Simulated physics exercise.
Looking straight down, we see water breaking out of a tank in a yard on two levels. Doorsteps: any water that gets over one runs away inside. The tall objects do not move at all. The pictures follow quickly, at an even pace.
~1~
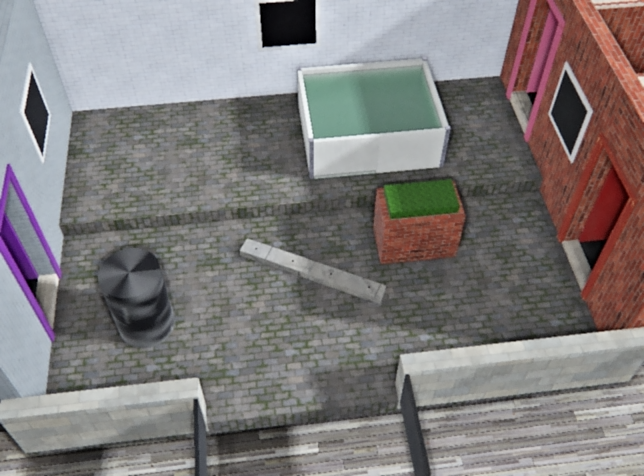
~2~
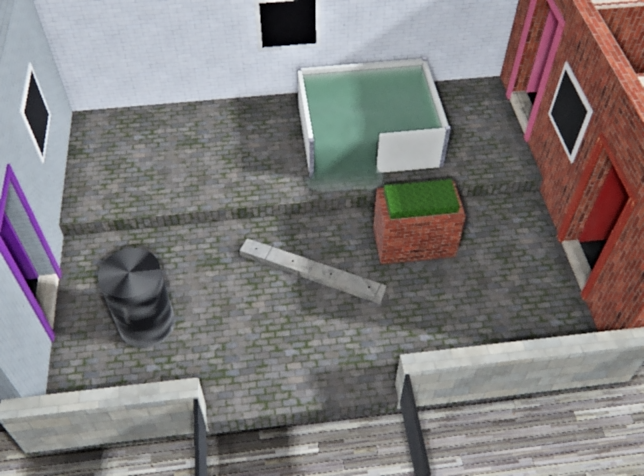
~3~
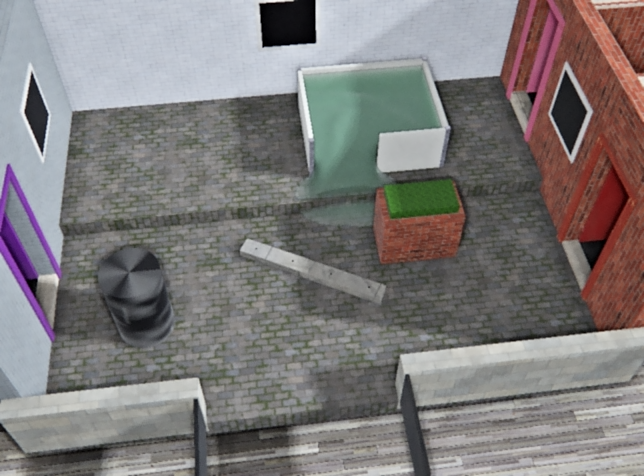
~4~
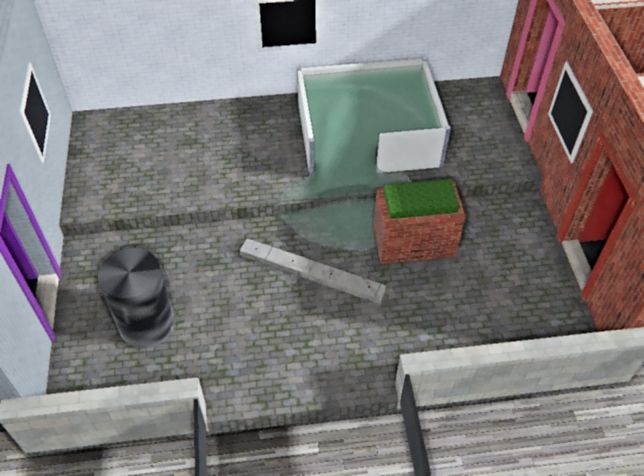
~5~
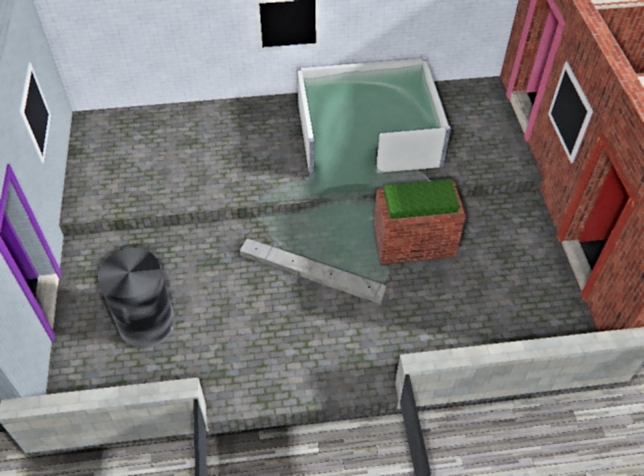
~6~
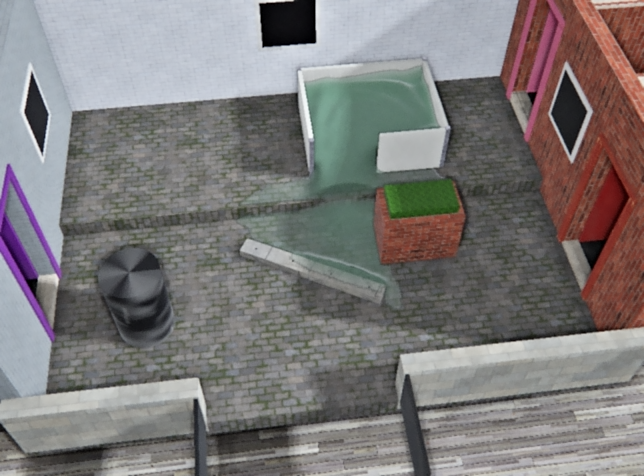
Water pours from a white-walled tank through a gap in its front side, drops over a low step and spreads across the paved yard, past a grass-topped brick block and up to a long, slanting grey beam.
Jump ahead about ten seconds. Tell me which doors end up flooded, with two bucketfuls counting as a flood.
Here is how it goes: The pink door escapes flooding; the purple door escapes flooding; the red door ends up flooded.
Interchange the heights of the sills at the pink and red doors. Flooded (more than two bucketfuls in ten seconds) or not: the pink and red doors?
Pink door: Remains below the threshold; red door: Remains below the threshold.
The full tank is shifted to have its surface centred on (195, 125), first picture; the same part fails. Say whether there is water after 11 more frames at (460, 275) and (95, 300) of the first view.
The first spot is untouched and the second is swamped.
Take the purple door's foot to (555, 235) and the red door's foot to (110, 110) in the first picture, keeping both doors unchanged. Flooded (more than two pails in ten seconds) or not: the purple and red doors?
Result - purple door does not reach it, red door does not reach it.
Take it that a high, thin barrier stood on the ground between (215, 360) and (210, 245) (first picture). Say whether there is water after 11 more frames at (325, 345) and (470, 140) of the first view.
Going in the order asked: Inundated, parched.
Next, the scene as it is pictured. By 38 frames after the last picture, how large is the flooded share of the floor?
Some 50 per cent.
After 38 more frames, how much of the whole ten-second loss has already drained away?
My reading is about 80 per cent.
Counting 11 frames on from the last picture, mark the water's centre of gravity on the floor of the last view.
Estimate: (361, 208).
A moment on, water covers 25 % of the floor; the pink door not reached, the purple door not reached, the red door not reached.
Next, water covers 50 % of the floor; the pink door not reached, the purple door not reached, the red door wet at the sill, nothing in.
Then, water covers 55 % of the floor; the pink door not reached, the purple door wet at the sill, nothing in, the red door under two buckets in.
Later, water covers 50 % of the floor; the pink door not reached, the purple door wet at the sill, nothing in, the red door over two buckets in.
In the end, water covers 60 % of the floor; the pink door not reached, the purple door wet at the sill, nothing in, the red door far over two buckets in.
